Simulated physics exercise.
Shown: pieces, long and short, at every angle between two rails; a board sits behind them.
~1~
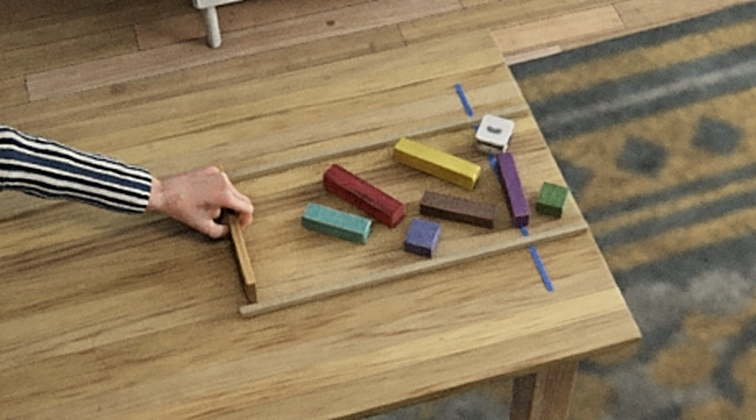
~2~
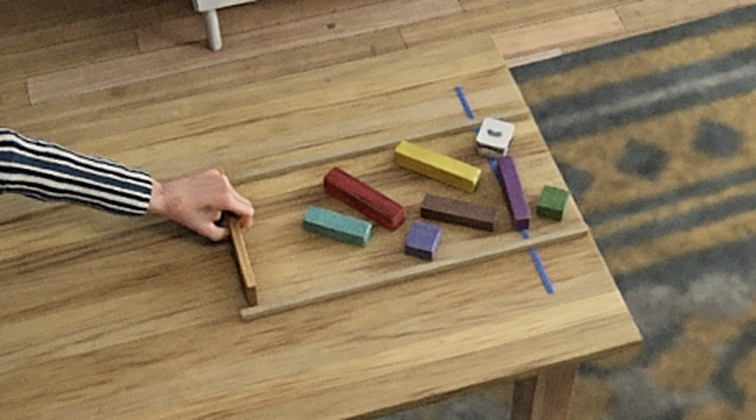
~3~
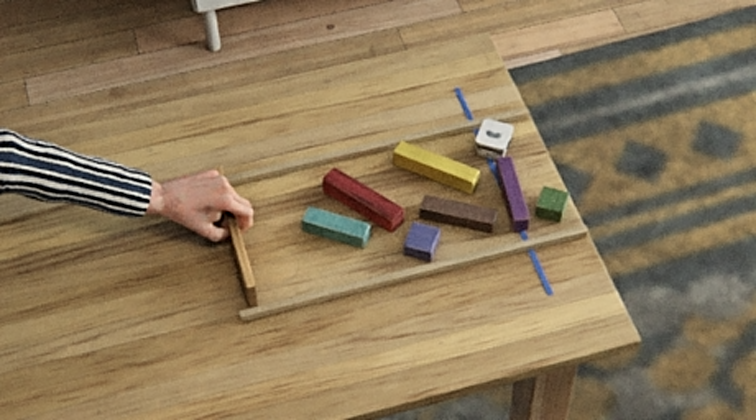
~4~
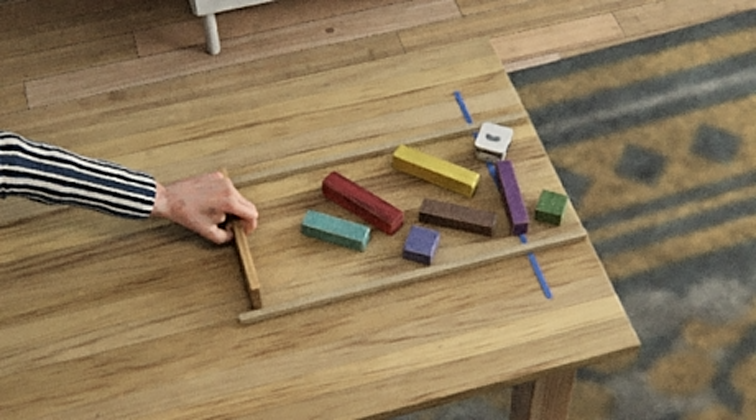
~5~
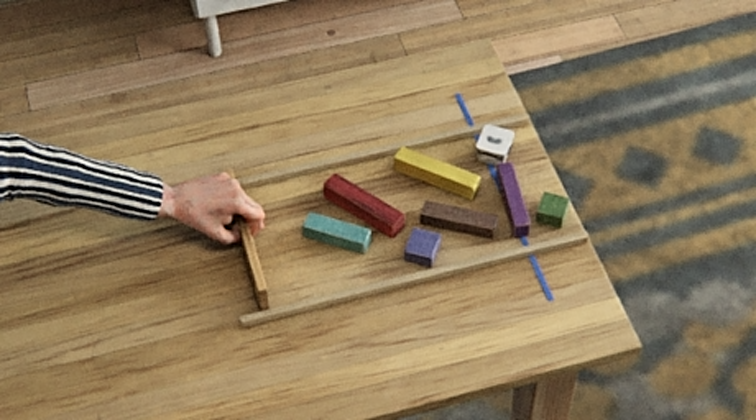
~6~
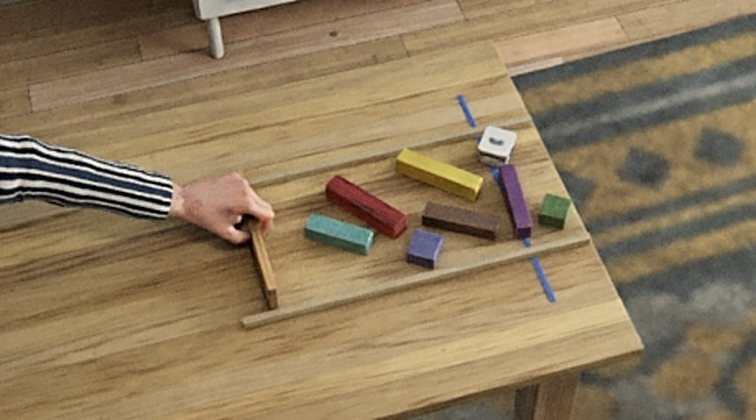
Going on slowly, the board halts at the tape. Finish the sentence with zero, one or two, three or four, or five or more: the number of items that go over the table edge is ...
The number of items that go over the table edge is three or four.
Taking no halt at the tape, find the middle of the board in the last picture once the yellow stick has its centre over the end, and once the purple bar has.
For the yellow stick at (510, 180), for the purple bar at (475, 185).
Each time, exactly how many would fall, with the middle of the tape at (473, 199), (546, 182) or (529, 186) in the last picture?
The counts come to 1, then 7, then 5.
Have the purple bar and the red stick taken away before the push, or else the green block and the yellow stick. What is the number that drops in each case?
Result: 1 in the first case, with 1 in the second.
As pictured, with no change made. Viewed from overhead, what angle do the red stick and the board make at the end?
Roughly 20 degrees.
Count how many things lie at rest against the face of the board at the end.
Count: 2.
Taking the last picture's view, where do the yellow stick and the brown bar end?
You'll find the yellow stick at roughly (538, 148) and the brown bar at roughly (566, 189).
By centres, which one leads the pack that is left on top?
The brown bar is it.
Soon after, none off yet; green block at rest near (555, 211); white case at rest near (497, 148); purple bar at rest near (515, 201).
Then, none off yet; green block at rest near (556, 211); white case at rest near (497, 148); purple bar moving near (524, 199).
At rest, the number that fall off is three or four; fallen, purple bar, white case and green block.
